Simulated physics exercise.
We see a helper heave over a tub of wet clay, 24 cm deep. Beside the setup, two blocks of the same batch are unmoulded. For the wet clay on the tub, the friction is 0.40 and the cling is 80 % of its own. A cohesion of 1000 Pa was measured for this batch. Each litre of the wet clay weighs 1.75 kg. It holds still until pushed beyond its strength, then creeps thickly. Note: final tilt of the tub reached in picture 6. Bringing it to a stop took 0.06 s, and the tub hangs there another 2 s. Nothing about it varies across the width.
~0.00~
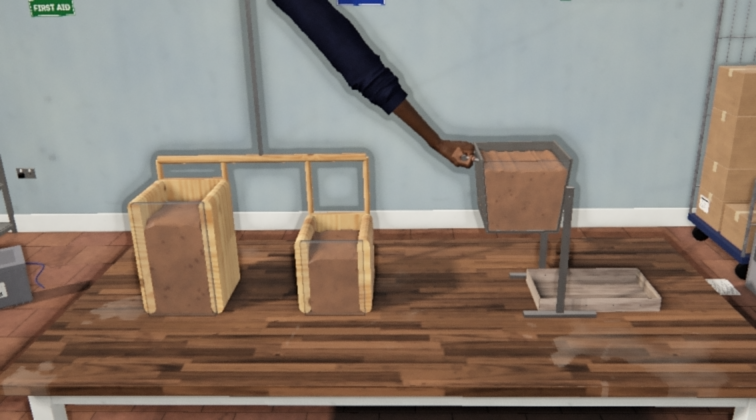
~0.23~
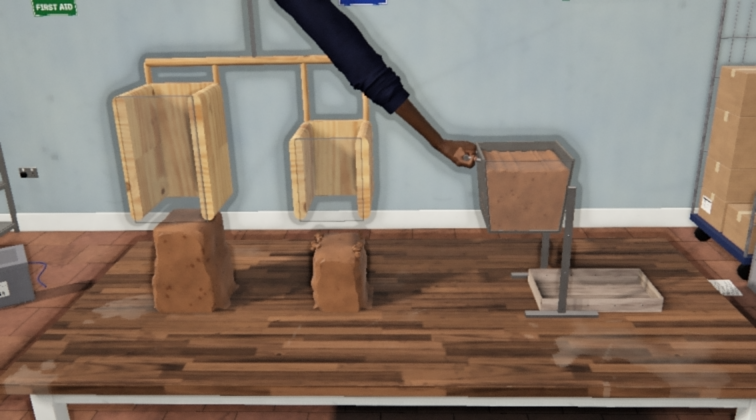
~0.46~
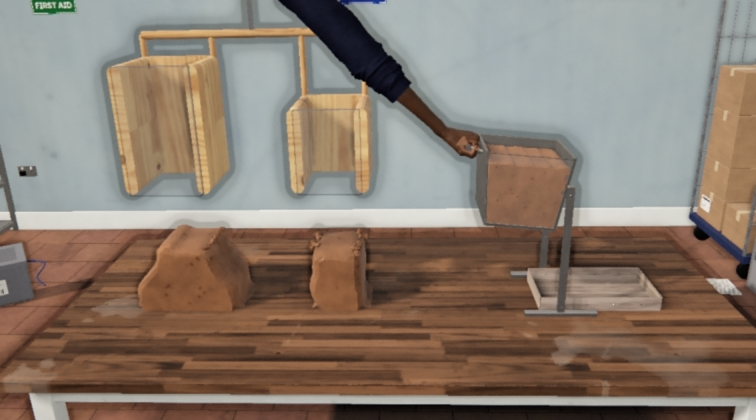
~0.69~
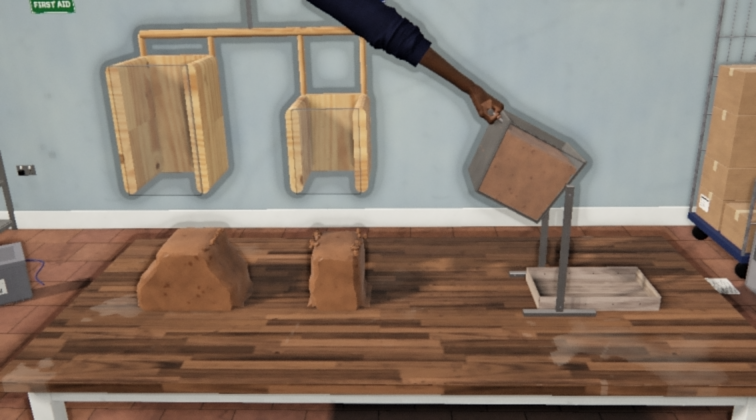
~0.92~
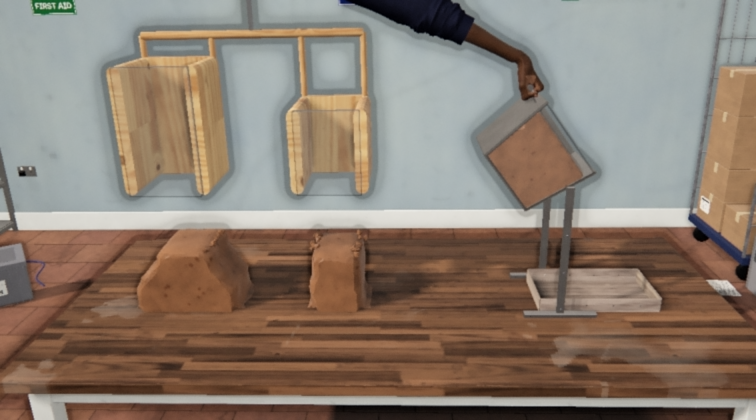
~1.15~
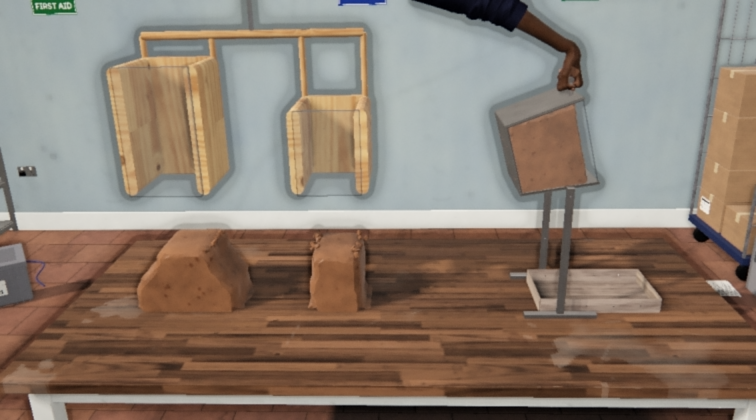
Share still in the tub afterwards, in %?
100 %.
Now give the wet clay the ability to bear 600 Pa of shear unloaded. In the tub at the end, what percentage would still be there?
I'd guess around 75 in a hundred.
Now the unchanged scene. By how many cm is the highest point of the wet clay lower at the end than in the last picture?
The top ends up some 0 cm below its level in the last picture.
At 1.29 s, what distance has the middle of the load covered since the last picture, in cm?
The shift is near 0 cm.
By 1.29 s, the tub is at 75 degrees and holds 100 %.
By 1.46 s, the tub is at 75 degrees and holds 100 %.
By 1.63 s, the tub is at 75 degrees and holds 100 %.
By 1.80 s, the tub is at 75 degrees and holds 100 %.
By 3.15 s, at the end, the tub is at 75 degrees and holds 100 %.
